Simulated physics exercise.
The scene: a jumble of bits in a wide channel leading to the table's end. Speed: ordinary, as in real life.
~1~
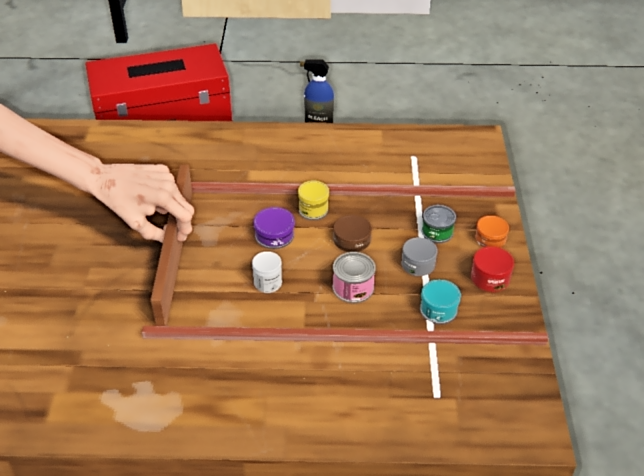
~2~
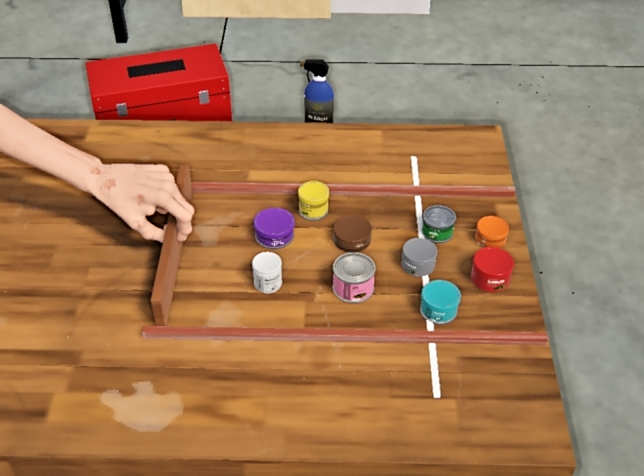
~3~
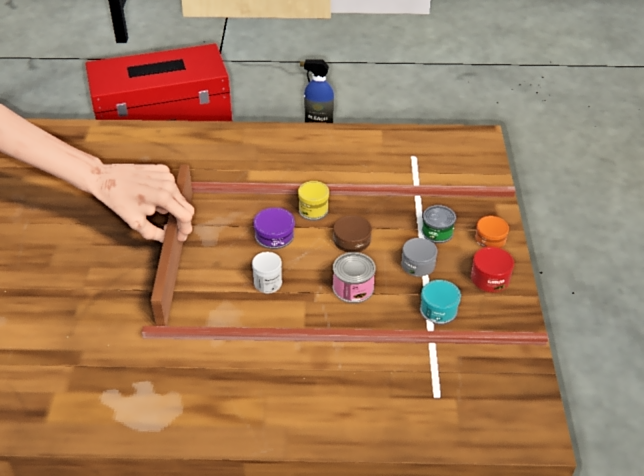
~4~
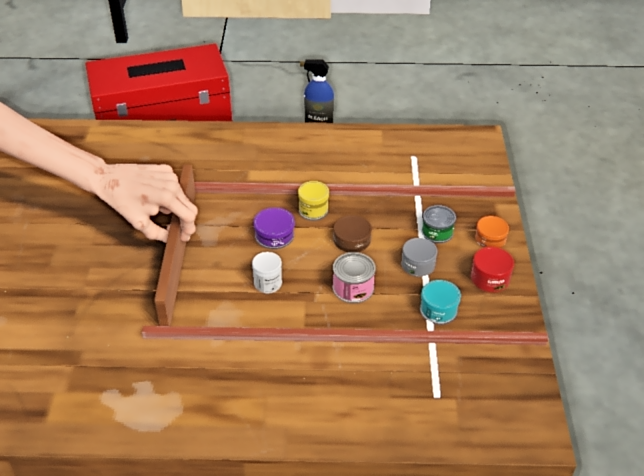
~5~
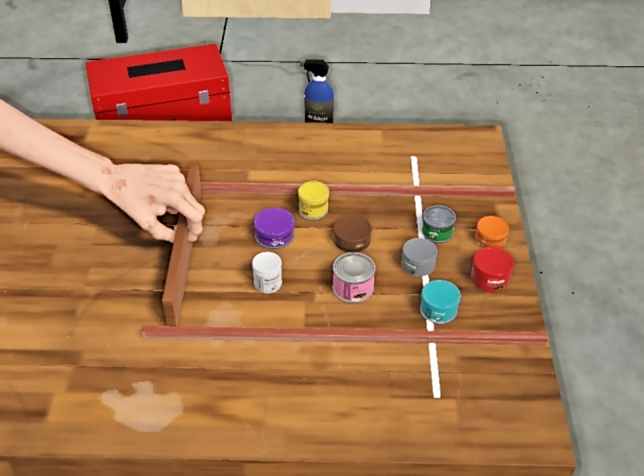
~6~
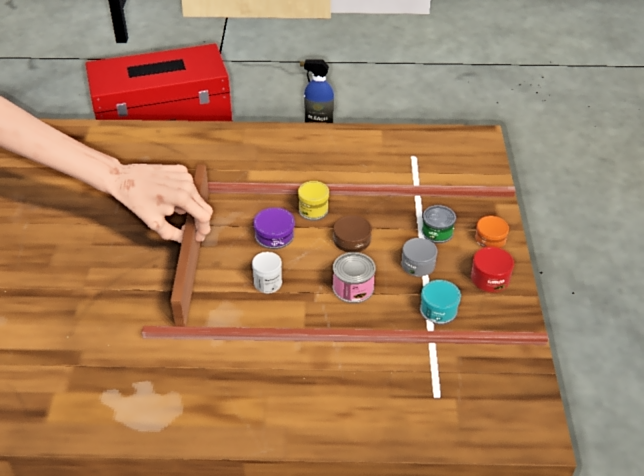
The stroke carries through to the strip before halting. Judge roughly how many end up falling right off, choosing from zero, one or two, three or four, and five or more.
It is zero.
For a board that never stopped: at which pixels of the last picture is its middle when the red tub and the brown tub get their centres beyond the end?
Approx. (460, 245) for the first, approx. (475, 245) for the second.
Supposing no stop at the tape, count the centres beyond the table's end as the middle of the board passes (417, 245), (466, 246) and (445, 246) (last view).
In order of the places given, that's 0, 2 and 1.
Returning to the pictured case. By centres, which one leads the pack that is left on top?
I reckon it's the orange tub.
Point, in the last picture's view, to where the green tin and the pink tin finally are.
I'd put one close to (475, 218) and the other close to (474, 283).
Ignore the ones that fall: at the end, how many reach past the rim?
The total here is 0.
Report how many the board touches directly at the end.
Result: 3 in all.
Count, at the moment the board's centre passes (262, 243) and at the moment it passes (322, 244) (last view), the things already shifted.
At the first spot 2, then 5.
Soon after, none off yet; orange tub at rest near (492, 233); red tub at rest near (492, 269); green tin at rest near (438, 224).
In the end, the number that fall off is zero.
